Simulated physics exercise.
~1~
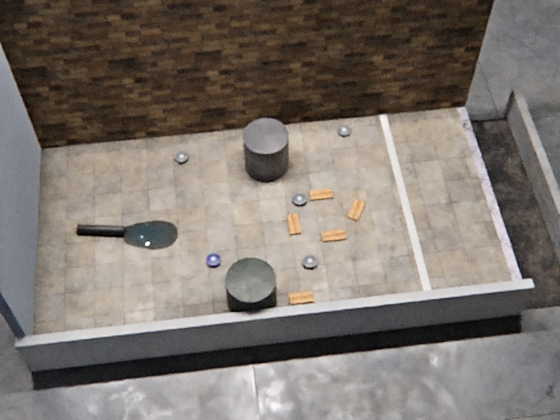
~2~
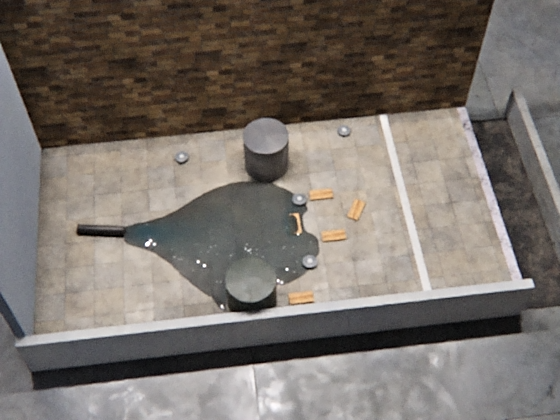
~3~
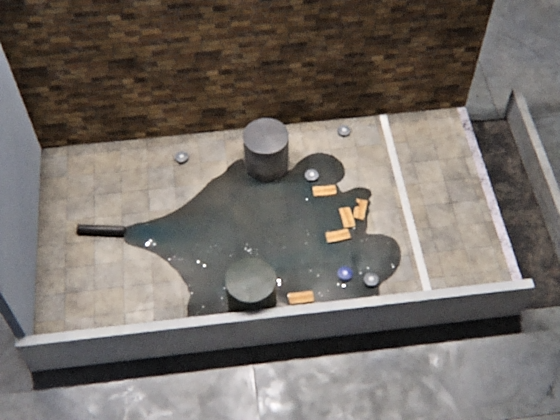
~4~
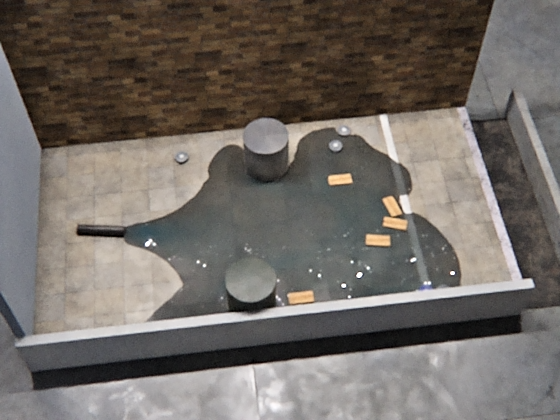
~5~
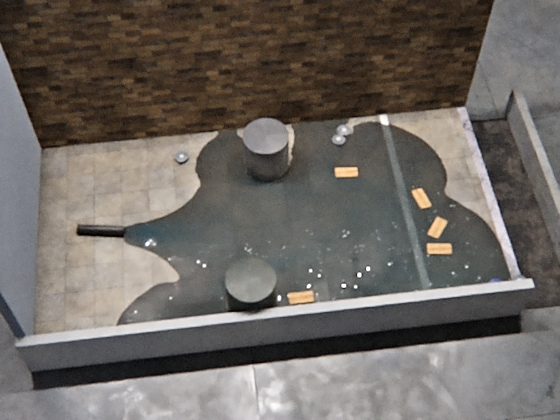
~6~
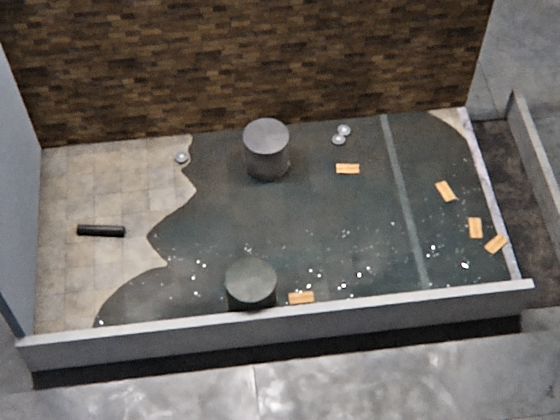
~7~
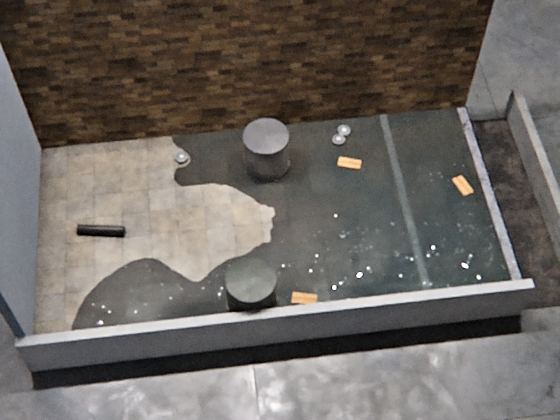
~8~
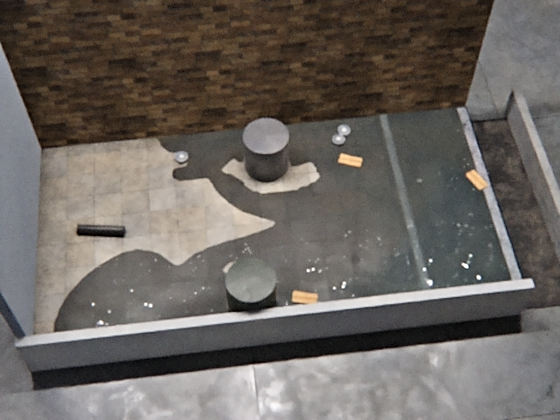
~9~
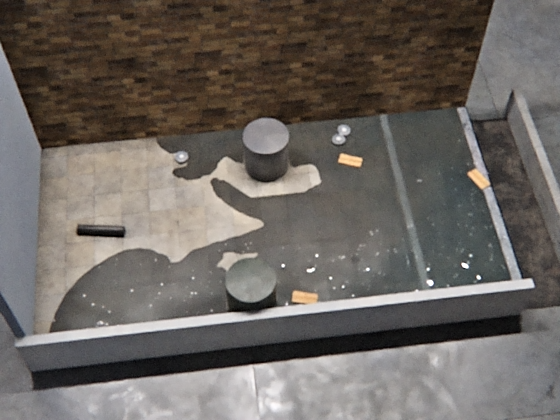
The clip shows dark water spreading from a pipe at left across a walled, tiled floor, carrying some orange boards and small lids, including a blue one, rightward past a pale stripe and out of view, while two boards remain at right and near the front cylinder.
